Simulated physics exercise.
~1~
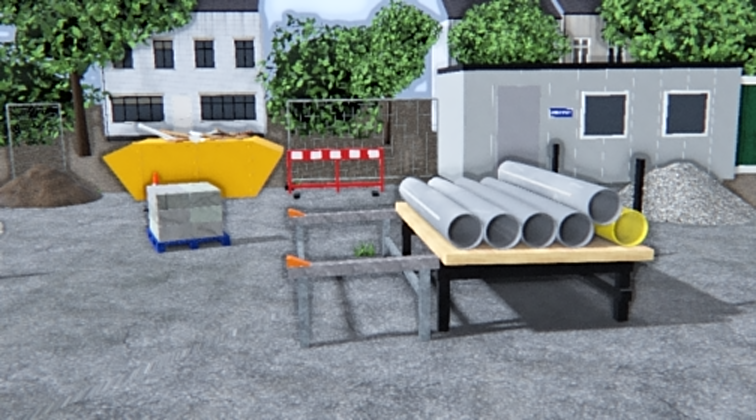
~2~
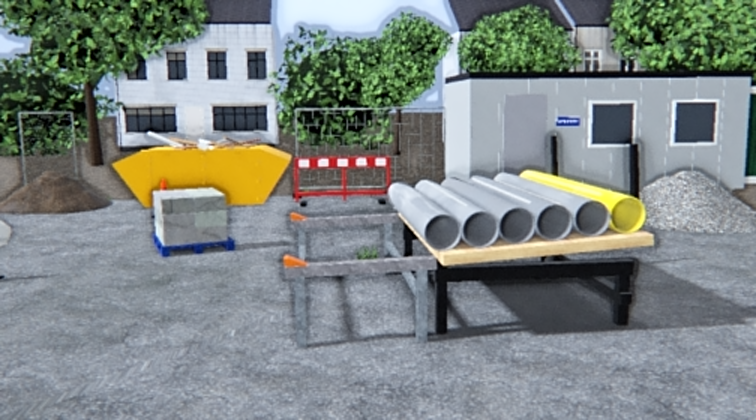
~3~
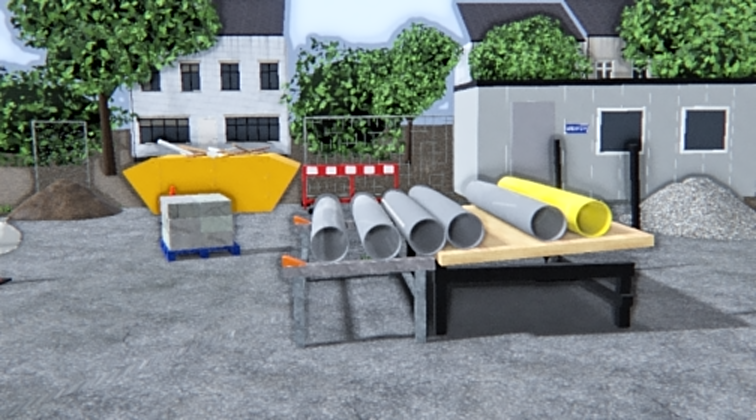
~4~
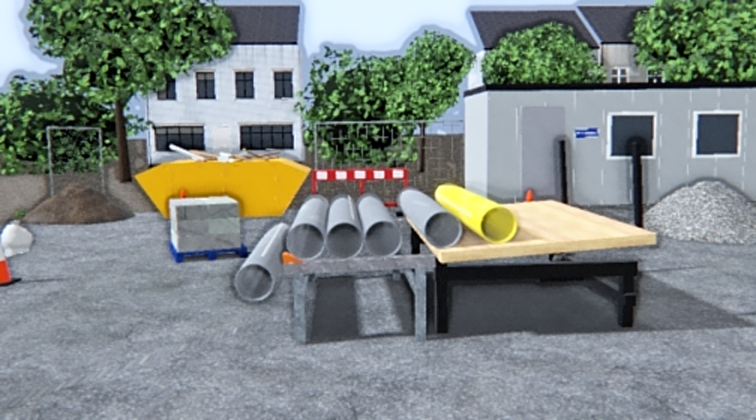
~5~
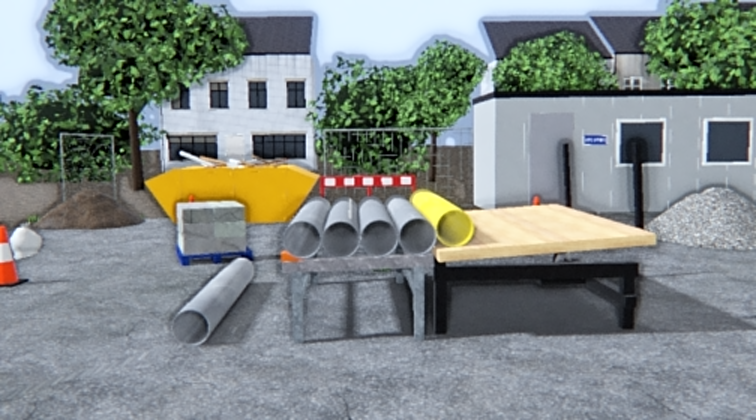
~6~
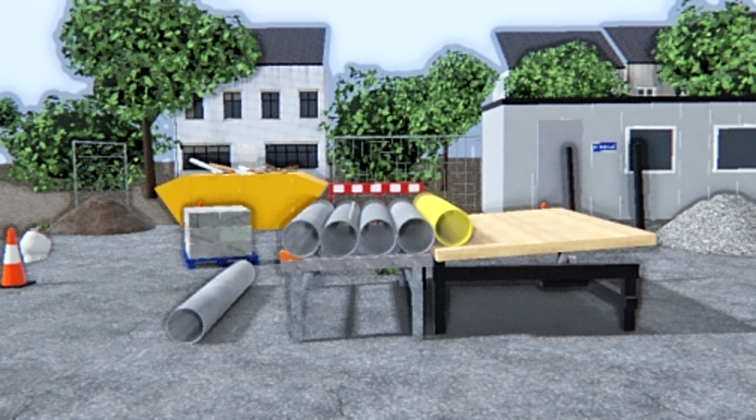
We see five grey pipes and a yellow one roll left along a tilting wooden deck in a yard, the grey ones crossing onto a metal rack. One grey pipe drops off its left end to the ground, four stay in a row, and the yellow rests at the deck's left edge.
